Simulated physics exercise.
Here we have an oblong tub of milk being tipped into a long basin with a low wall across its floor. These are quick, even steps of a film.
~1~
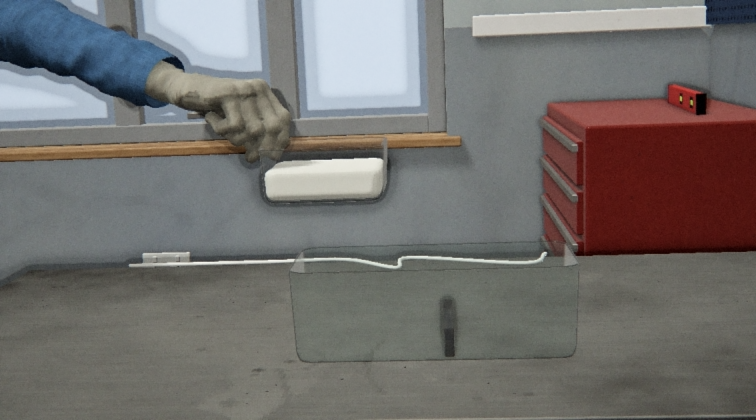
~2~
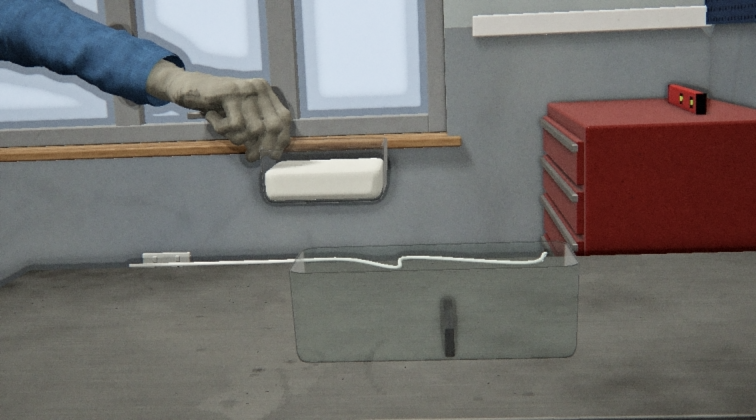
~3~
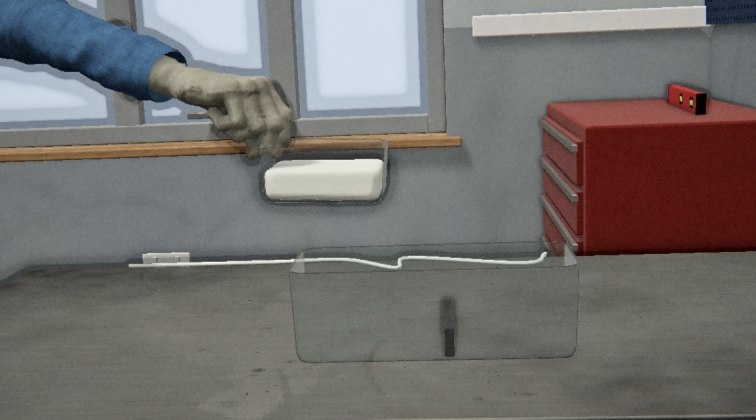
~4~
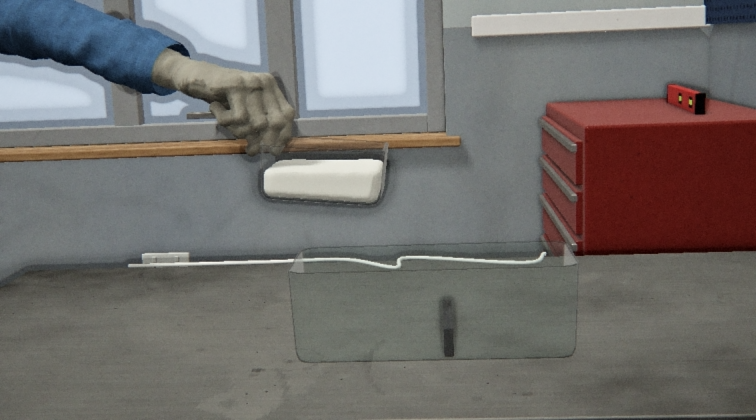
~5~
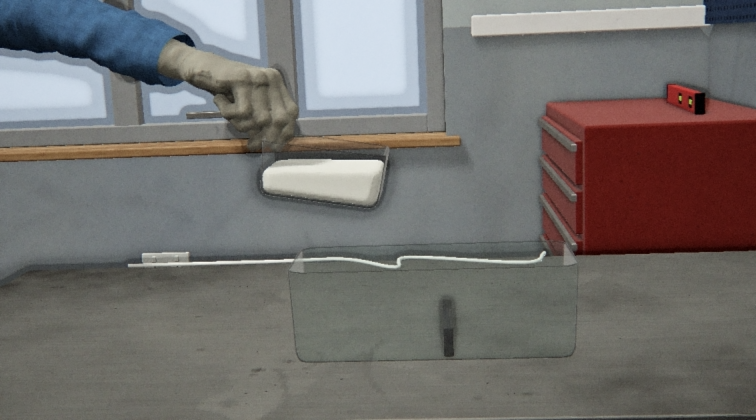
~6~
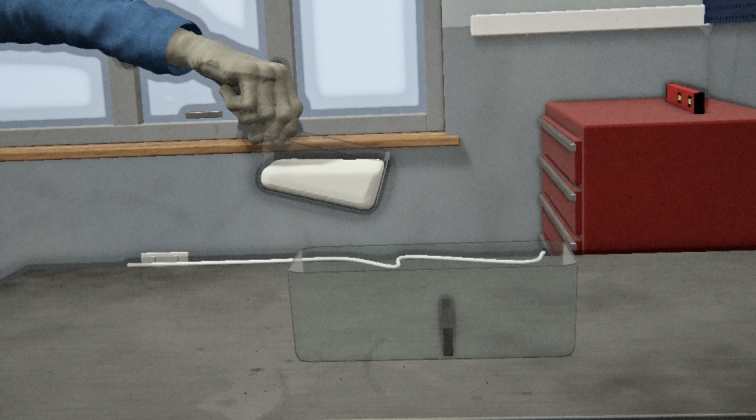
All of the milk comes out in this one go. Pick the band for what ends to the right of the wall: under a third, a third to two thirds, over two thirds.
It comes to not even a third.
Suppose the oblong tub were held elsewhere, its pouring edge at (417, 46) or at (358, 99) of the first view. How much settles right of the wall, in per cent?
First some 70, then 5 per cent.
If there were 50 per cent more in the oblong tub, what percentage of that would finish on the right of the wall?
Roughly 50 in a hundred.
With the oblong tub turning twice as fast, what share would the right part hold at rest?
About 15 per cent.
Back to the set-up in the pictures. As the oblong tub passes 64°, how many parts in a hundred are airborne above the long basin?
Roughly 30 in a hundred.
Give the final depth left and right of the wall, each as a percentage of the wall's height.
Left about 50, right about 10.
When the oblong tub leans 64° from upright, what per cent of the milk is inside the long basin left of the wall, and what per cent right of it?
The left part 20 per cent, the right part 5.
A moment on, the oblong tub is tipped part way and 47 per cent is still to pour, 21 is left of the wall and 3 right of it.
Next, the oblong tub is tipped on its side and 10 per cent is still to pour, 67 is left of the wall and 18 right of it.
Then the oblong tub is tipped right over and 0 per cent is still to pour, 80 is left of the wall and 19 right of it.
Later the oblong tub is tipped right over and 0 per cent is still to pour, 81 is left of the wall and 19 right of it.
At rest 81 per cent lies left of the wall, 19 right of it and 1 outside.
